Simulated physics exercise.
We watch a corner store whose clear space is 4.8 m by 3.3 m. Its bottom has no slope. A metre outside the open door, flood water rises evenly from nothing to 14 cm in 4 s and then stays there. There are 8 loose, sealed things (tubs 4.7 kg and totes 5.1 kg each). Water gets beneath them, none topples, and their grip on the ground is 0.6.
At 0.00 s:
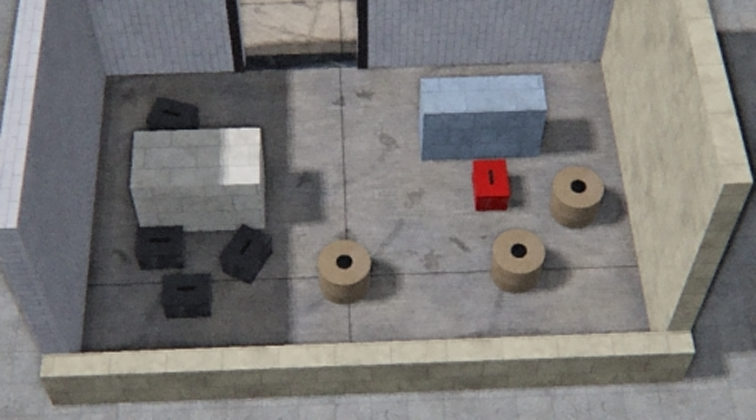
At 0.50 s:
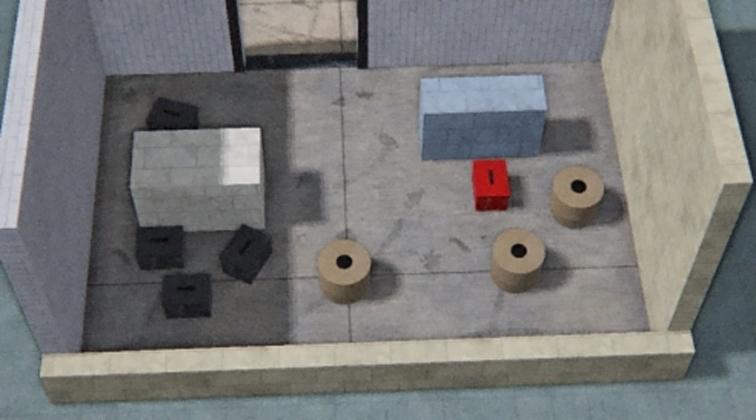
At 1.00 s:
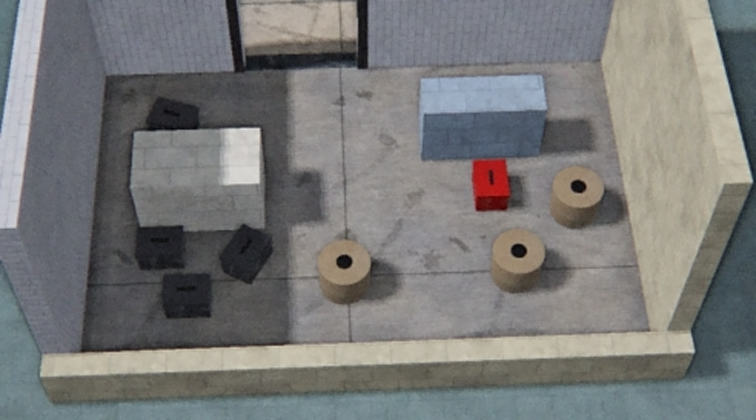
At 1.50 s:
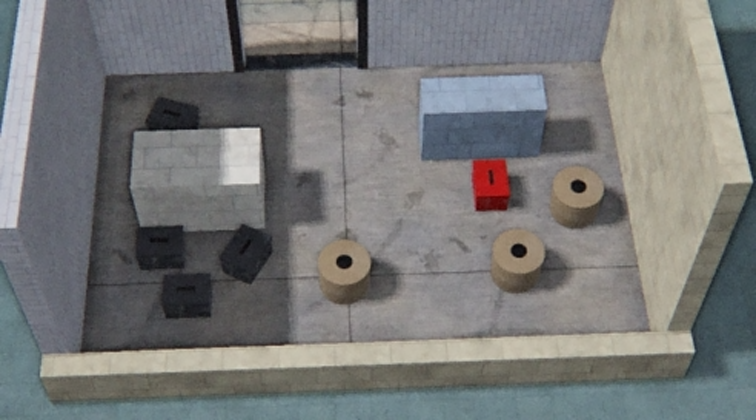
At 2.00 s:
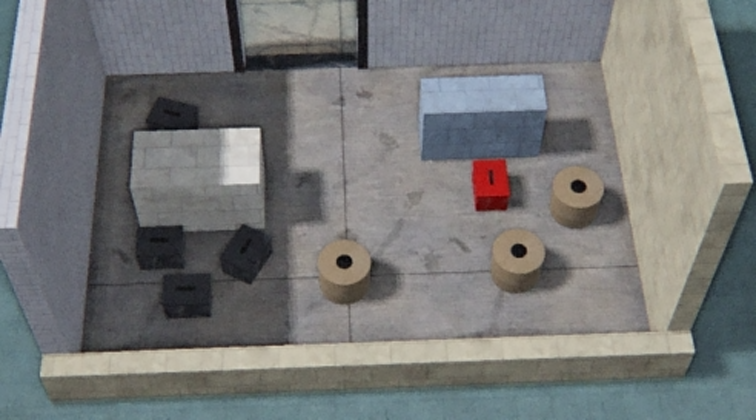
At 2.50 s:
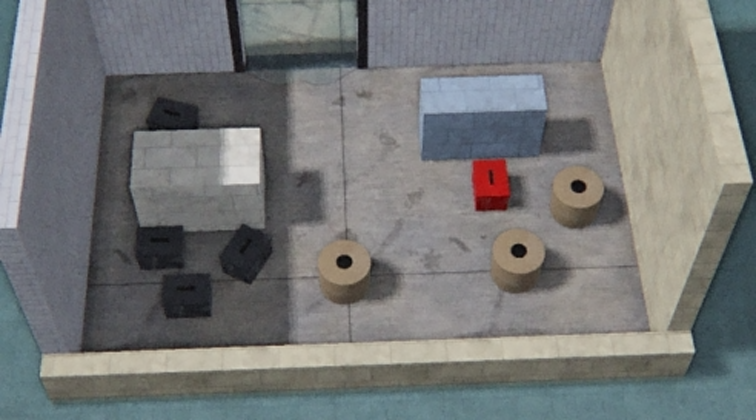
A small walled store with an open doorway at the back is seen from high in front. A pale grey block stands at left among four dark boxes, with a blue block at back right, a red box before it and three tan tubs nearby. The grey ground outside turns blue-green and the doorway's tan floor later turns greenish, while the objects and the camera stay still.
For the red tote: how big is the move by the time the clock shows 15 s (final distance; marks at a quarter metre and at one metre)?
Red tote stays put.
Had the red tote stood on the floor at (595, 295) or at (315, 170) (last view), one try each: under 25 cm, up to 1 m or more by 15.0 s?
In turn: It gets carried off; it travels far.
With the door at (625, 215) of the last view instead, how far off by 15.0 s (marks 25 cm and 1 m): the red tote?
In that case the red tote ends far away.
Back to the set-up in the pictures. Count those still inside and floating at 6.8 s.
1 of them.
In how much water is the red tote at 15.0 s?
About 5 cm.
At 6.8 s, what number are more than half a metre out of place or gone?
By then 1.
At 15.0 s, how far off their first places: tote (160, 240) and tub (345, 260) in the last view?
In turn: 100 cm, 250 cm.
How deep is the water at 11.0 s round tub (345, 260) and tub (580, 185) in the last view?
Roughly 6 and 3 cm.
After 3.5 s the red tote is near (491, 178), 0.0 m from its start, aground; 0 afloat.
After 6.8 s the red tote is near (491, 178), 0.0 m from its start, aground; 1 afloat.
After 11.0 s the red tote is near (491, 178), 0.0 m from its start, aground; 4 afloat.
After 15.0 s the red tote is near (480, 179), 0.1 m from its start, afloat; 8 afloat.
